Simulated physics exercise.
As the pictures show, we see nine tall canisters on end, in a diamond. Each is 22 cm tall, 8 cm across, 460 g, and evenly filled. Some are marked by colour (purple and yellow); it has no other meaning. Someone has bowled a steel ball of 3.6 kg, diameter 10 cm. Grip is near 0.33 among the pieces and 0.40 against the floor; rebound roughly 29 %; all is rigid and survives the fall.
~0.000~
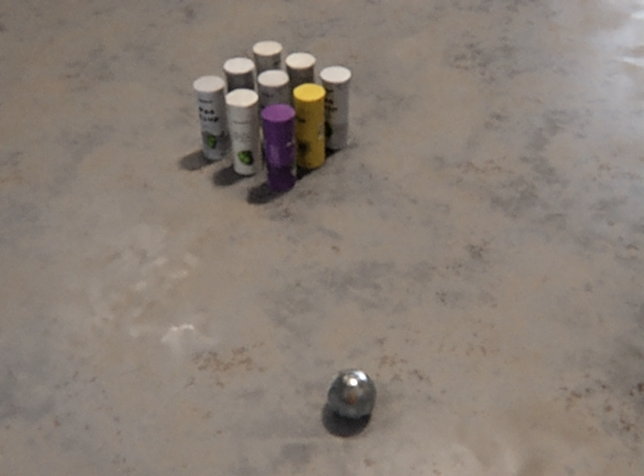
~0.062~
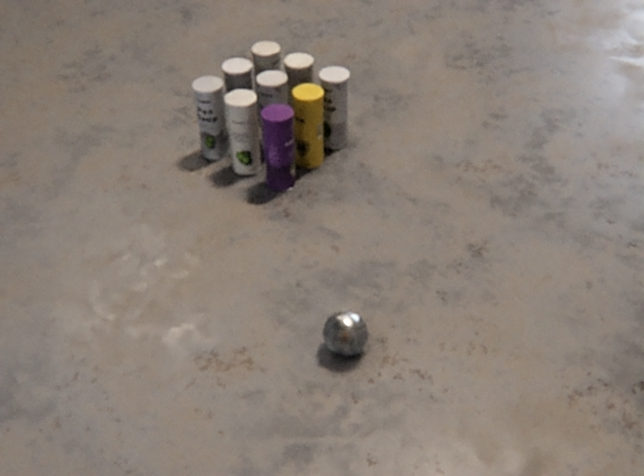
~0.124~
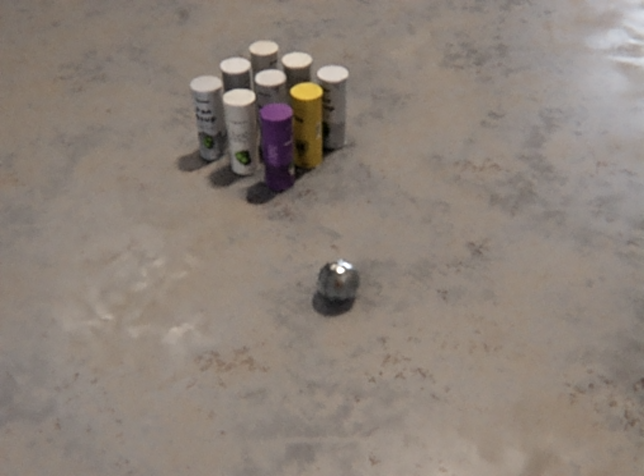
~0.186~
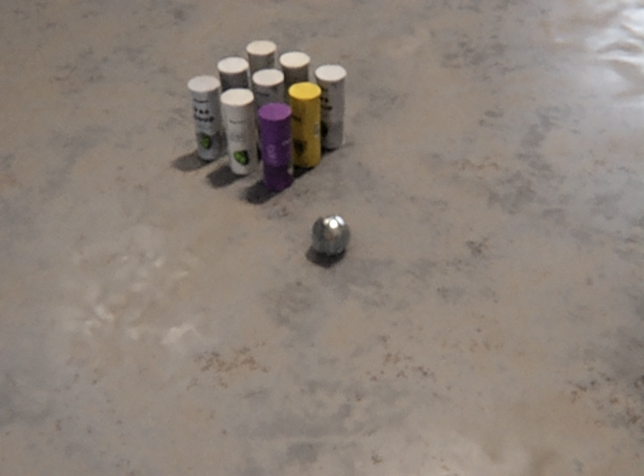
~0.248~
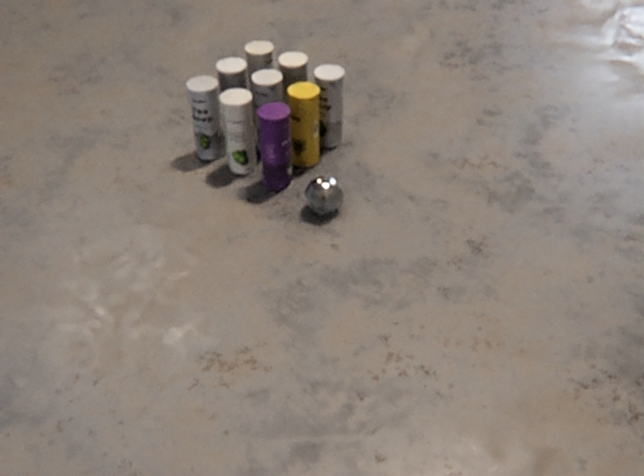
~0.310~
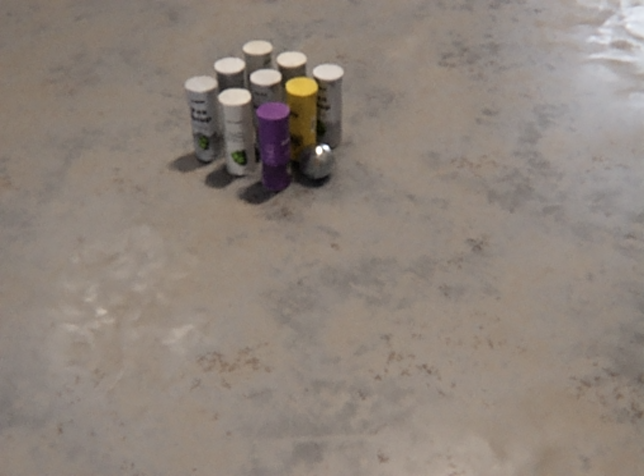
A steel ball rolls away across the floor toward grouped canisters and nudges the yellow one.
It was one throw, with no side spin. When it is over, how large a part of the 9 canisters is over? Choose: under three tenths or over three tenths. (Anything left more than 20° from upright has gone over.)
The part is upwards of three tenths.
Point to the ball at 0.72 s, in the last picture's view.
Around (311, 39).
After 0.42 s, ball still moving; 2 of the 9 canisters over; yellow canister 24° from how it stood.
After 0.72 s, ball still moving; 4 of the 9 canisters over; yellow canister lying flat.
In the end (1.5 s), ball rolling away; 4 of the 9 canisters over; yellow canister lying flat; purple canister unmoved. That is 44 per cent. From the last view, middles, yellow canister near (272, 75), purple canister near (275, 148).
